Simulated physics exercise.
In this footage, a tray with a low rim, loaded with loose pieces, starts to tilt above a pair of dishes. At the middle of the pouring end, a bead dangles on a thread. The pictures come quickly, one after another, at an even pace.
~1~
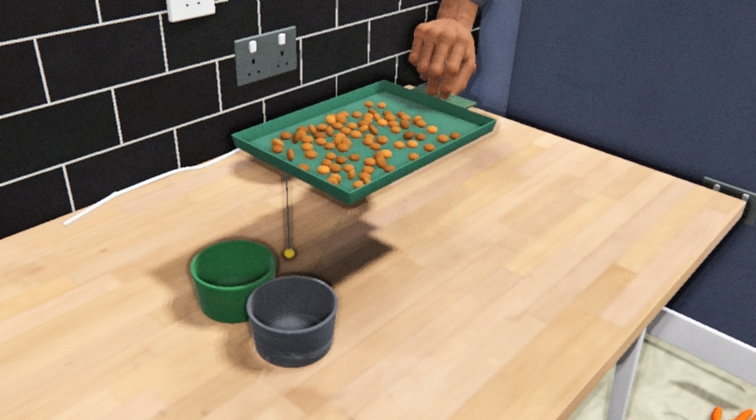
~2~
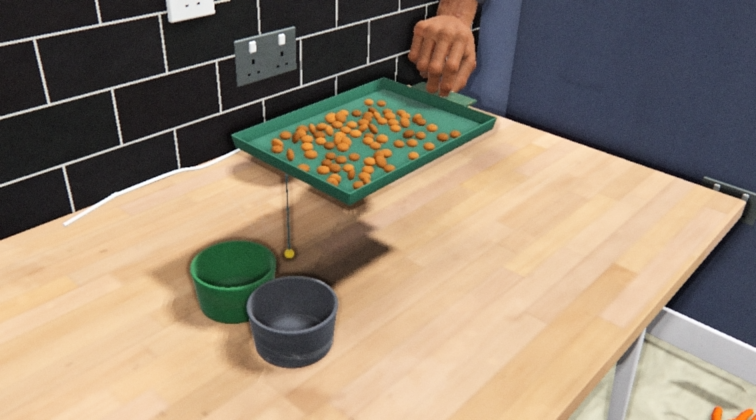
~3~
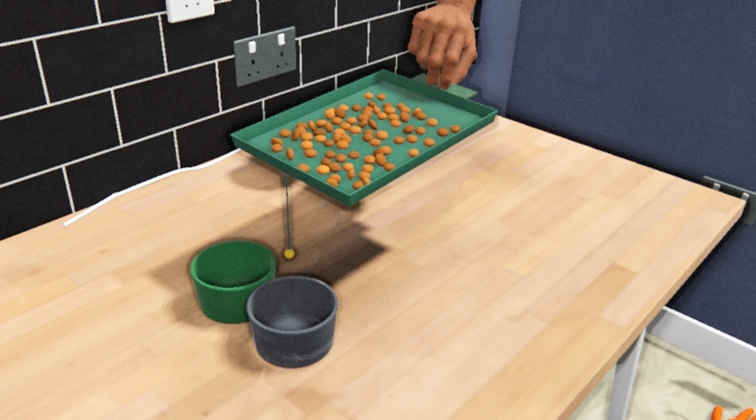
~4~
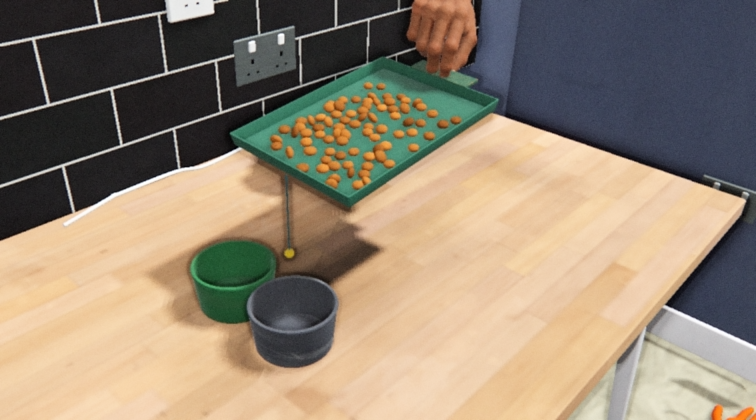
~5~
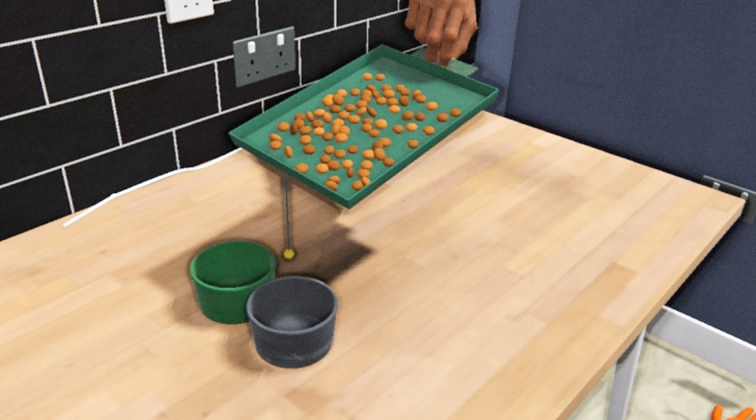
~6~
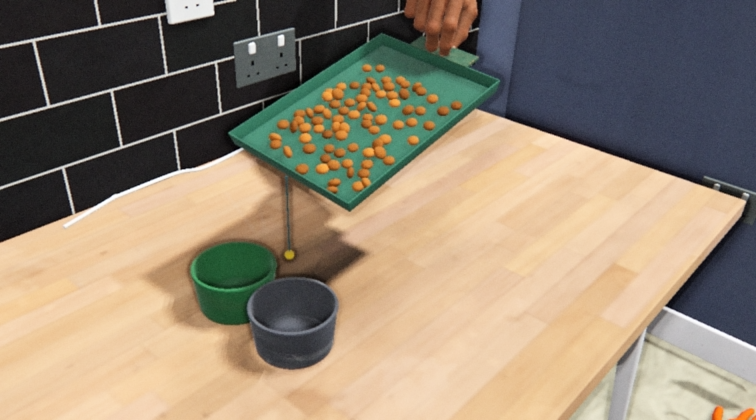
A hand at the top holds the far end of a green tray above a pale wooden worktop, seen from slightly above, beside black tiled and dark blue walls. Orange-brown kibble covers the tray, with a green dish, a dark grey dish and a yellow bead hanging on a thread below. The tray's far side rises steadily, tilting it toward the dishes, while the camera stays still.
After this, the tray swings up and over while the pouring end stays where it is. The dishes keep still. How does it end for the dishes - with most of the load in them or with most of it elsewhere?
With most in them.
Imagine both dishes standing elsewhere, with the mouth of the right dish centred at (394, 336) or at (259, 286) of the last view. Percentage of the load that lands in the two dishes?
Approximately 60 percent, followed by approximately 40 percent.
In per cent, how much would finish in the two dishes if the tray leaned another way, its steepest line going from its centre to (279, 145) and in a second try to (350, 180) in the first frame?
30 %, give or take, and then 40 %.
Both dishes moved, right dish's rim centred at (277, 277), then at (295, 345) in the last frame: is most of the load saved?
At place one a lesser share; at place two a lesser share.
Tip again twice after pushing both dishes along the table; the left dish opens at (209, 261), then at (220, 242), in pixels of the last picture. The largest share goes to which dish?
Result, first place: The righthand one; second place: The righthand one.
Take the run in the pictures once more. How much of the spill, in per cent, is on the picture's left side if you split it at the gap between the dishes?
About 30 percent.
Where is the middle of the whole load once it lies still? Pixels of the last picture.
I'd put the middle somewhere around (297, 336).
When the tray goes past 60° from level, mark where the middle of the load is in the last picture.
Somewhere about (324, 150).
Soon after the last picture, tray tipped steeply; all on the tray.
A little later, tray tipped right over; nearly all on the tray; a stray few in the right dish; a stray few outside both.
Later still, tray tipped past a quarter turn; about two thirds in the right dish; a small part in the left dish; about a quarter outside both.
At rest, tray tipped past a quarter turn; about two thirds in the right dish; a small part in the left dish; about a quarter outside both.
